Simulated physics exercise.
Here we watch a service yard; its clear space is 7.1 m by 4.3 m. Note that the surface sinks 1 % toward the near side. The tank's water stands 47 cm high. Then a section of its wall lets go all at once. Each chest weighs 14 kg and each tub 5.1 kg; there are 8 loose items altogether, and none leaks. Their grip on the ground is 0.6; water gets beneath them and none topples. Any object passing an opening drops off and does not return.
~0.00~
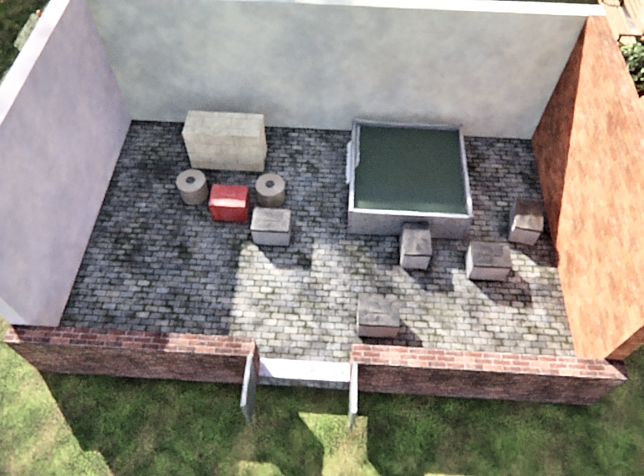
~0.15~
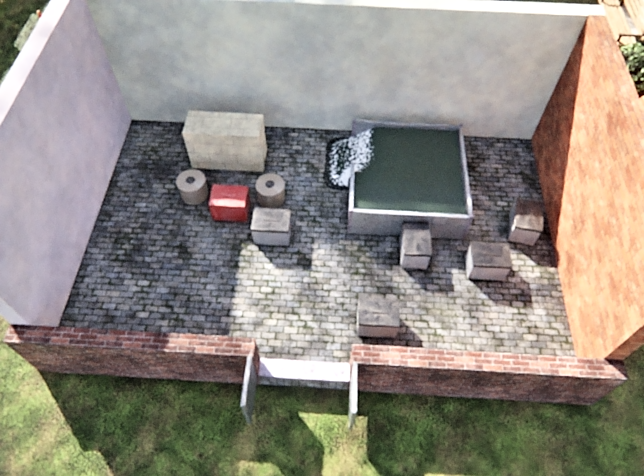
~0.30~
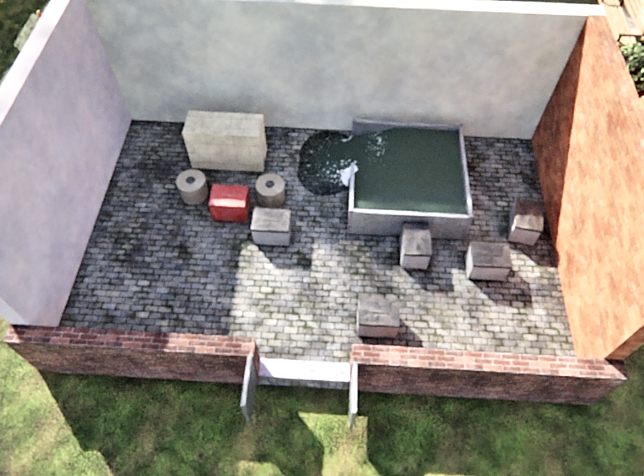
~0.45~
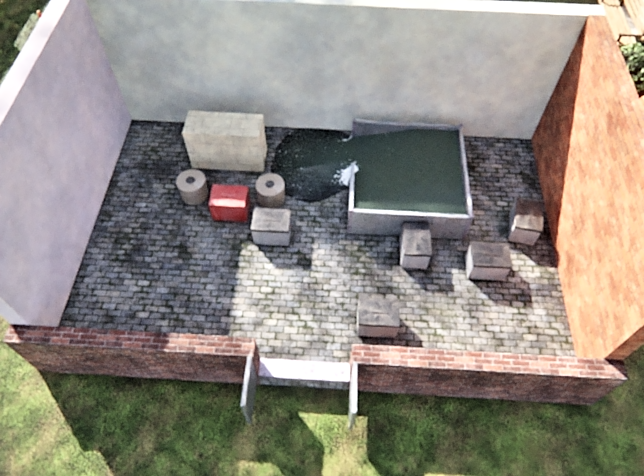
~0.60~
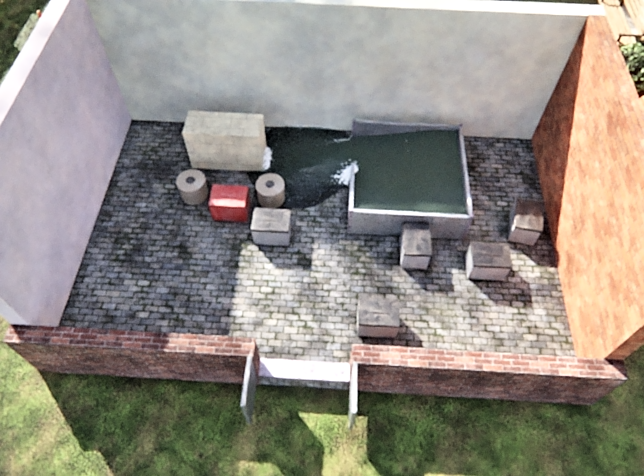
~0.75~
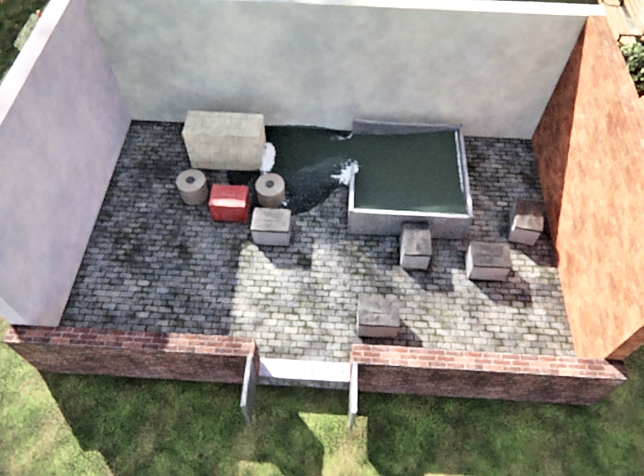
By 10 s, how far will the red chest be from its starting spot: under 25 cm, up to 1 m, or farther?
Farther than 1 m.
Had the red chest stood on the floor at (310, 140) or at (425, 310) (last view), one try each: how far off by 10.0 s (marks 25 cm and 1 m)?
Try one: It is washed away. Try two: It hardly moves.
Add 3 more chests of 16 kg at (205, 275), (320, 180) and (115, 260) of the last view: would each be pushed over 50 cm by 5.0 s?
Taking them in the order given: Falls short, exceeds it and exceeds it.
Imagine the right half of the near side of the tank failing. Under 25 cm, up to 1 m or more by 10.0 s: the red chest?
With that failure, the red chest remains in position.
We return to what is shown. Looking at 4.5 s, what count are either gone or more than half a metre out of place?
Count: 2.
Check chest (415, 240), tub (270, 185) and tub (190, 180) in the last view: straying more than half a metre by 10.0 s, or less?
Within the limit, then beyond the limit, then beyond the limit.
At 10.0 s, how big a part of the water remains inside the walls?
Still held: Near 96 %.
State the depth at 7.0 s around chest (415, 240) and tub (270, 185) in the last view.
Some 3 cm at the first, some 3 cm at the second.
After 2.0 s the red chest is near (213, 222), 0.5 m from its start, aground; 0 of 8 are out; 1 afloat.
After 4.5 s the red chest is near (178, 279), 1.6 m from its start, aground; 0 of 8 are out; 1 afloat.
After 7.0 s the red chest is near (315, 331), 2.6 m from its start, aground; 0 of 8 are out; 1 afloat.
After 10.0 s the red chest is near (343, 339), 2.9 m from its start, aground; 0 of 8 are out; 2 afloat.
